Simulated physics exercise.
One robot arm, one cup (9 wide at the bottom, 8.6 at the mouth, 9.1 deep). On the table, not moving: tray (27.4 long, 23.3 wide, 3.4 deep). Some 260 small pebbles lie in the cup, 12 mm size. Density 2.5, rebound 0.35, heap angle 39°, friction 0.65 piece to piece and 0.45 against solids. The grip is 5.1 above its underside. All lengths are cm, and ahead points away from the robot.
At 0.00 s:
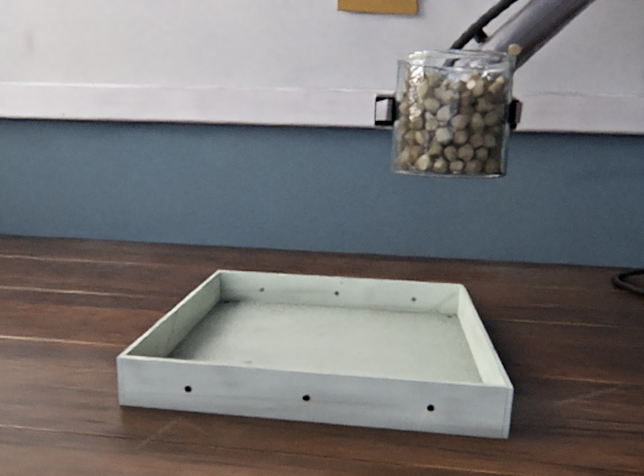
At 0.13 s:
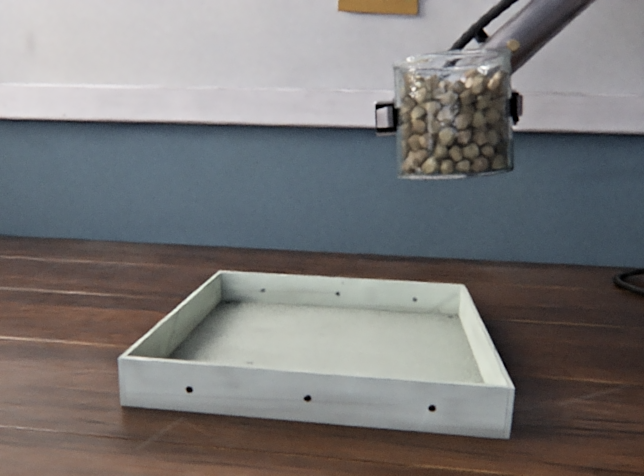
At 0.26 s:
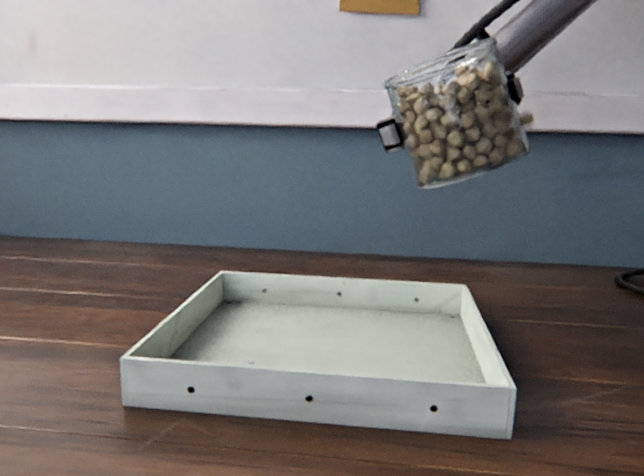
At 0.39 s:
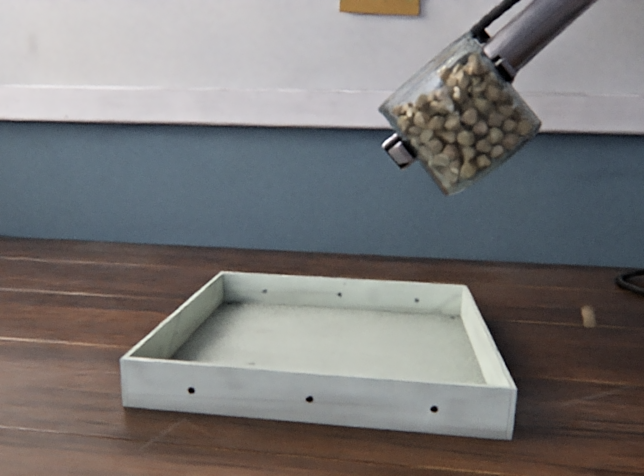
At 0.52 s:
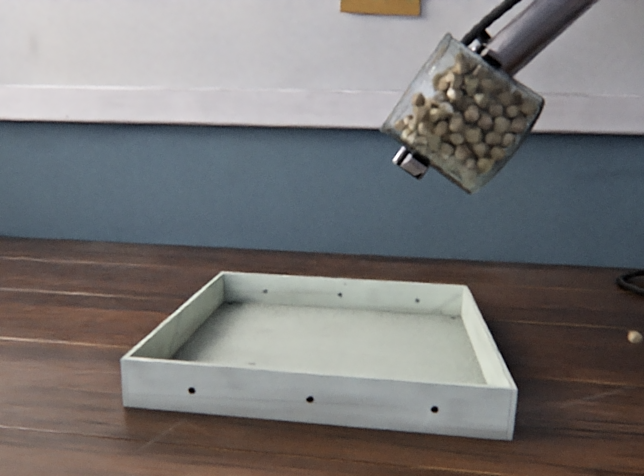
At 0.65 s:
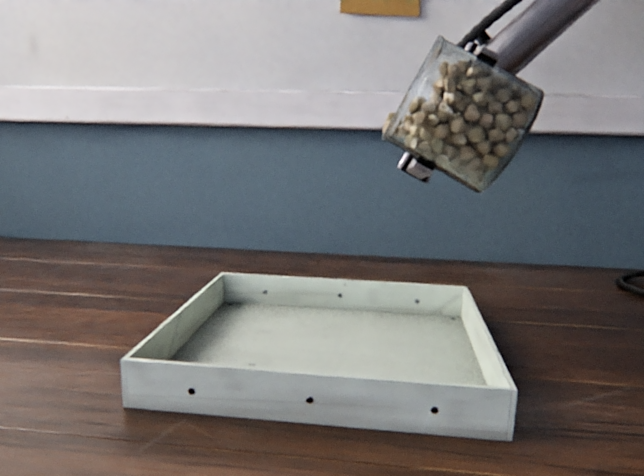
On a dark wooden table with a pale shallow tray, a robot arm holds a clear cup of small pebbles above and gradually tilts it to the left, while a single pebble drops to the right of the tray.
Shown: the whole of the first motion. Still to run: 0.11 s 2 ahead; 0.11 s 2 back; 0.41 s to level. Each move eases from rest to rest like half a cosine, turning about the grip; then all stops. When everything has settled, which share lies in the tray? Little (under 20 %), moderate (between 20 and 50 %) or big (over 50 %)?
In the tray the share is little, under 20 %.
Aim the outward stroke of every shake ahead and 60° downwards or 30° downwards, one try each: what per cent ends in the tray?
About 0 and 0 per cent.
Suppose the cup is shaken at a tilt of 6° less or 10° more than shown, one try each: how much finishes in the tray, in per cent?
About 0 and 10 per cent.
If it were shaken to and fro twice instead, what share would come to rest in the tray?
Then about 5 per cent.
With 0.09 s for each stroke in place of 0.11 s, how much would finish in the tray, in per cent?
Then about 5 per cent.
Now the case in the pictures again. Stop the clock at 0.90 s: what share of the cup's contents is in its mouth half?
About 45 per cent.
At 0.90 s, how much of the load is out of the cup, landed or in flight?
About 0 per cent by then.
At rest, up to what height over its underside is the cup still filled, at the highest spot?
About 9.0 cm.
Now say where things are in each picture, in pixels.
In the first frame, the cup middle at (451, 118), level; upper third of the load around (450, 96), from x 405 to 515, top at y 50; 259 in the cup.
In the second frame, the cup middle at (452, 118), tilted 6° forward; upper third of the load around (455, 96), from x 405 to 515, top at y 45; 258 in the cup, 1 in flight or on a rim.
In the third frame, the cup middle at (456, 118), tilted 22° forward; upper third of the load around (461, 98), from x 400 to 525, top at y 65; 258 in the cup, 1 in flight or on a rim.
In the fourth frame, the cup middle at (458, 117), tilted 41° forward; upper third of the load around (463, 98), from x 395 to 590, top at y 60; 258 in the cup, 1 in flight or on a rim.
In the fifth frame, the cup middle at (460, 116), tilted 57° forward; upper third of the load around (465, 95), from x 400 to 635, top at y 60; 258 in the cup, 1 on the table or floor.
In the sixth frame, the cup middle at (460, 117), tilted 63° forward; upper third of the load around (464, 96), from x 390 to 660, top at y 70; 258 in the cup, 1 on the table or floor.
After 0.90 s, tilted 62° forward, highest piece 25 above the table; 254 in the cup, 1 in the tray, 1 on the table or floor, 3 in flight or on a rim.
After 1.15 s, tilted 14° forward, highest piece 25 above the table; 251 in the cup, 6 in the tray, 1 on the table or floor, 1 in flight or on a rim.
After 1.48 s, level, highest piece 26 above the table; 251 in the cup, 7 in the tray, 1 on the table or floor.
After 2.53 s, level, highest piece 26 above the table; 251 in the cup, 7 in the tray, 1 on the table or floor.
In the end, 251 in the cup, 7 in the tray, 1 on the table or floor. That is 3 % in the tray.
